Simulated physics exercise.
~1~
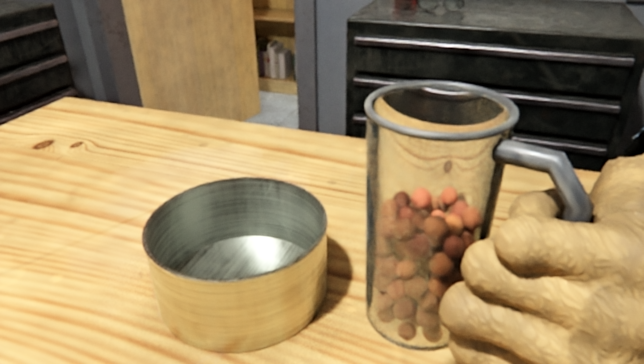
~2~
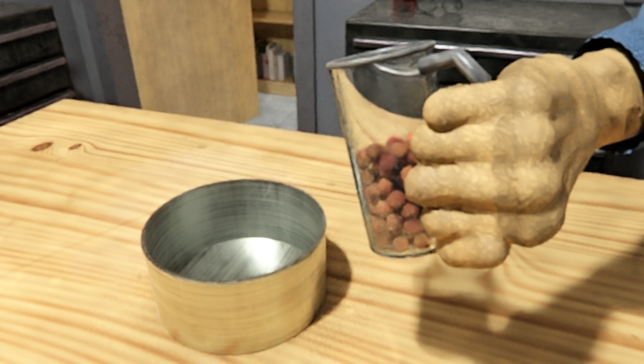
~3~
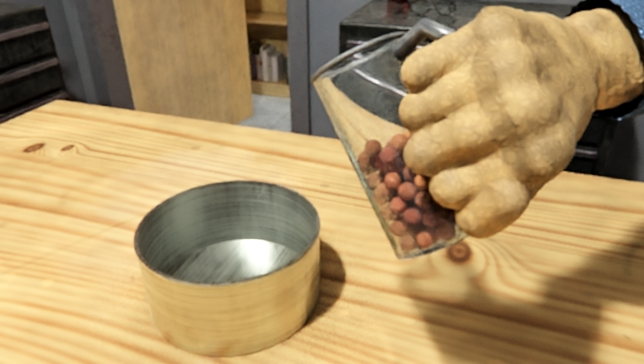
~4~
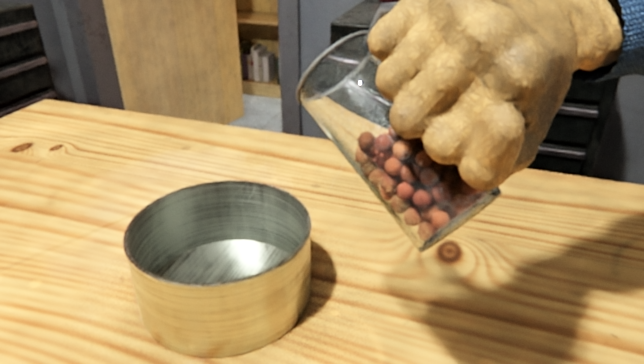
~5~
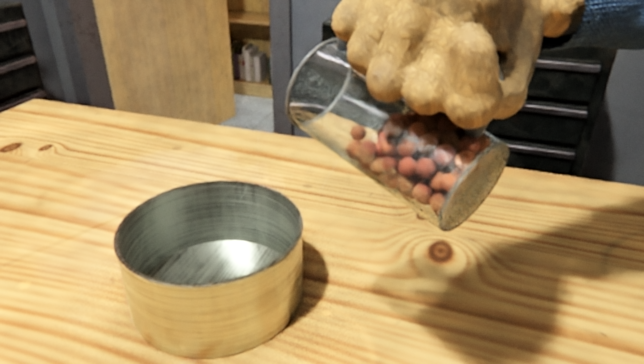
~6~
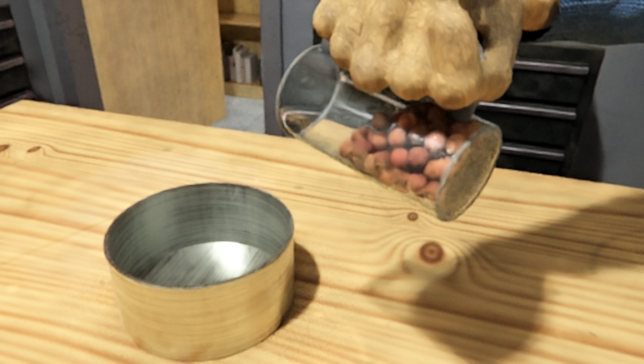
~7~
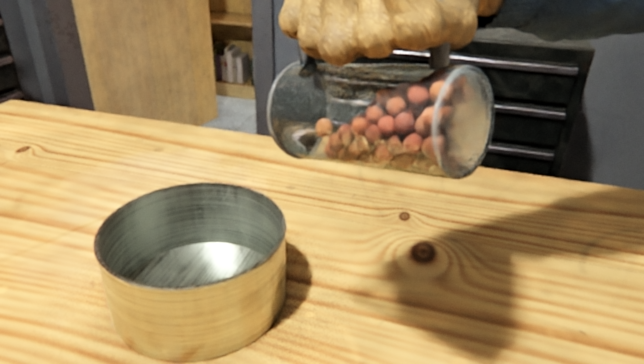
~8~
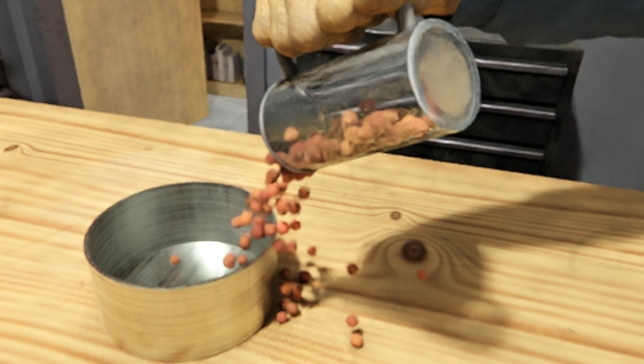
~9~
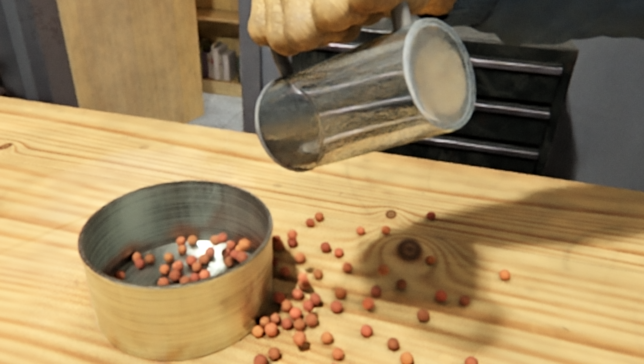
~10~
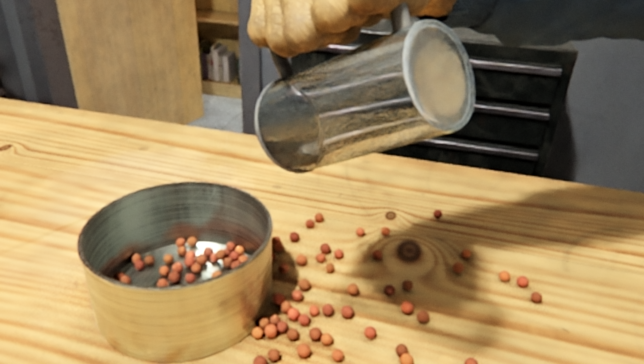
Gloved-looking hand lifting and tipping a clear cup of reddish-brown pellets, emptying it partly into a metal pot, partly across the wooden table.
